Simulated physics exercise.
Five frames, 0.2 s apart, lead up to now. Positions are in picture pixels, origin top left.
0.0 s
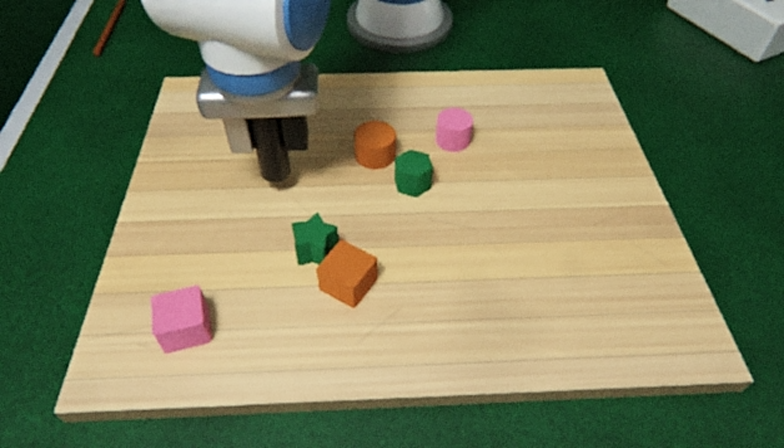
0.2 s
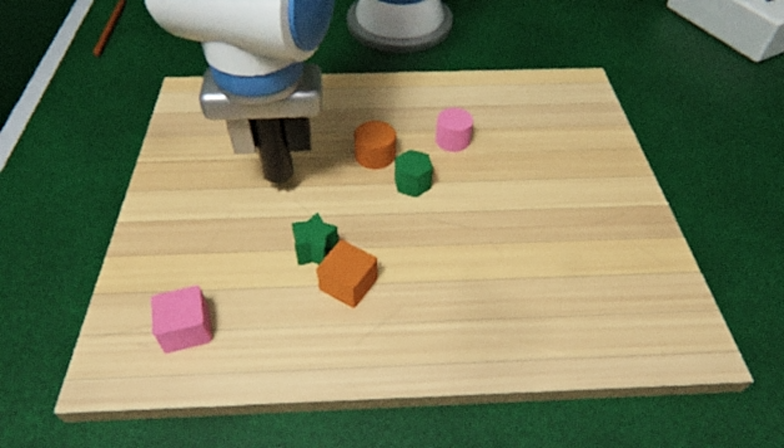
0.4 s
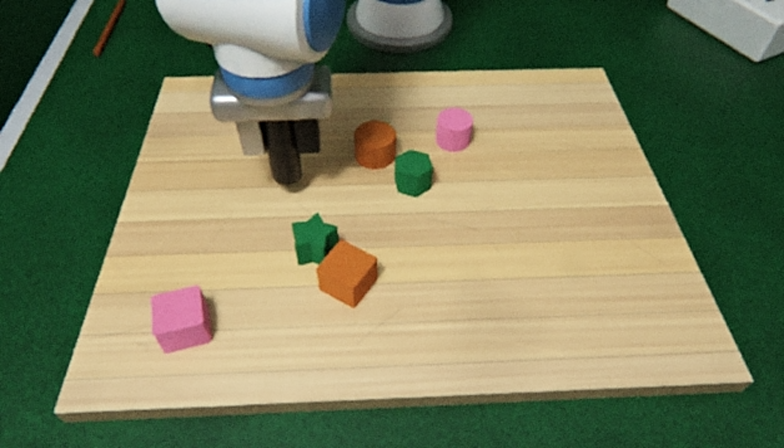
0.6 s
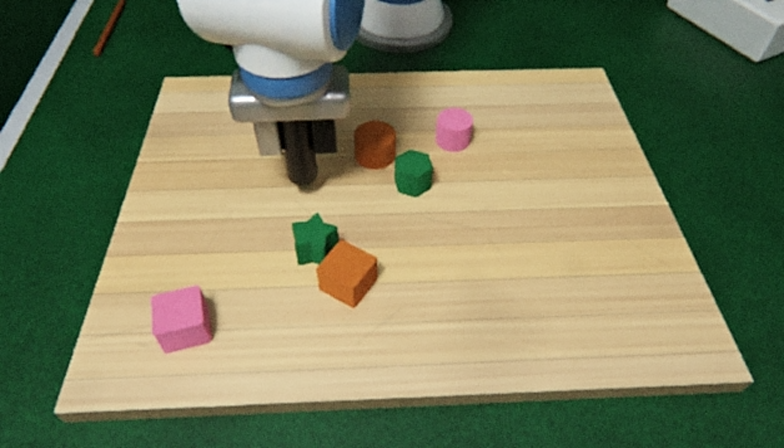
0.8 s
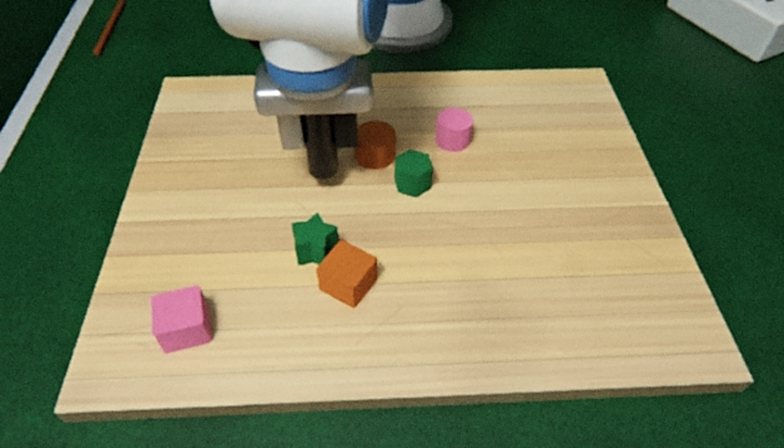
A robot arm holding a dark rod moves slowly to the right across a wooden board, nearing an orange cylinder, while the pink, green and orange blocks on the board all stay still.
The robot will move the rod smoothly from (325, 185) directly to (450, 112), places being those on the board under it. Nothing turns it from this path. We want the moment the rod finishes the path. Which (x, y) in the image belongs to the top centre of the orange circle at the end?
Its top centre lands on (468, 75).
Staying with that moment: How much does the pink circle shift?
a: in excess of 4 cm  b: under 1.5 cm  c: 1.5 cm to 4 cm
The answer is b.
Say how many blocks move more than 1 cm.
Moved: 1.
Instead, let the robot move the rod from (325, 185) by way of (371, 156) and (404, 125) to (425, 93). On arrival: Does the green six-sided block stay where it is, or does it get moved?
It is left in place.
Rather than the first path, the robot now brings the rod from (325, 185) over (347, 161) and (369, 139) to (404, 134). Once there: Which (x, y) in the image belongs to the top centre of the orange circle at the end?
The middle of its upper face will lie at (431, 127).
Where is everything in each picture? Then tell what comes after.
Rod tip (276, 172); block tops, orange circle (375, 134); pink circle (455, 119), in the first picture.
Rod (279, 173); blocks unchanged, in the second picture.
Rod (288, 175); blocks unchanged, in the third picture.
Rod (303, 175); blocks unchanged, in the fourth picture.
Rod (324, 169); orange circle (375, 134); pink circle (455, 119), in the fifth picture.
What follows on the original path. One third of the way, rod (370, 143); orange circle (396, 122).
Two thirds of the way, rod (412, 119); orange circle (435, 98).
At the end, rod (451, 97); orange circle (468, 75); pink circle in place.
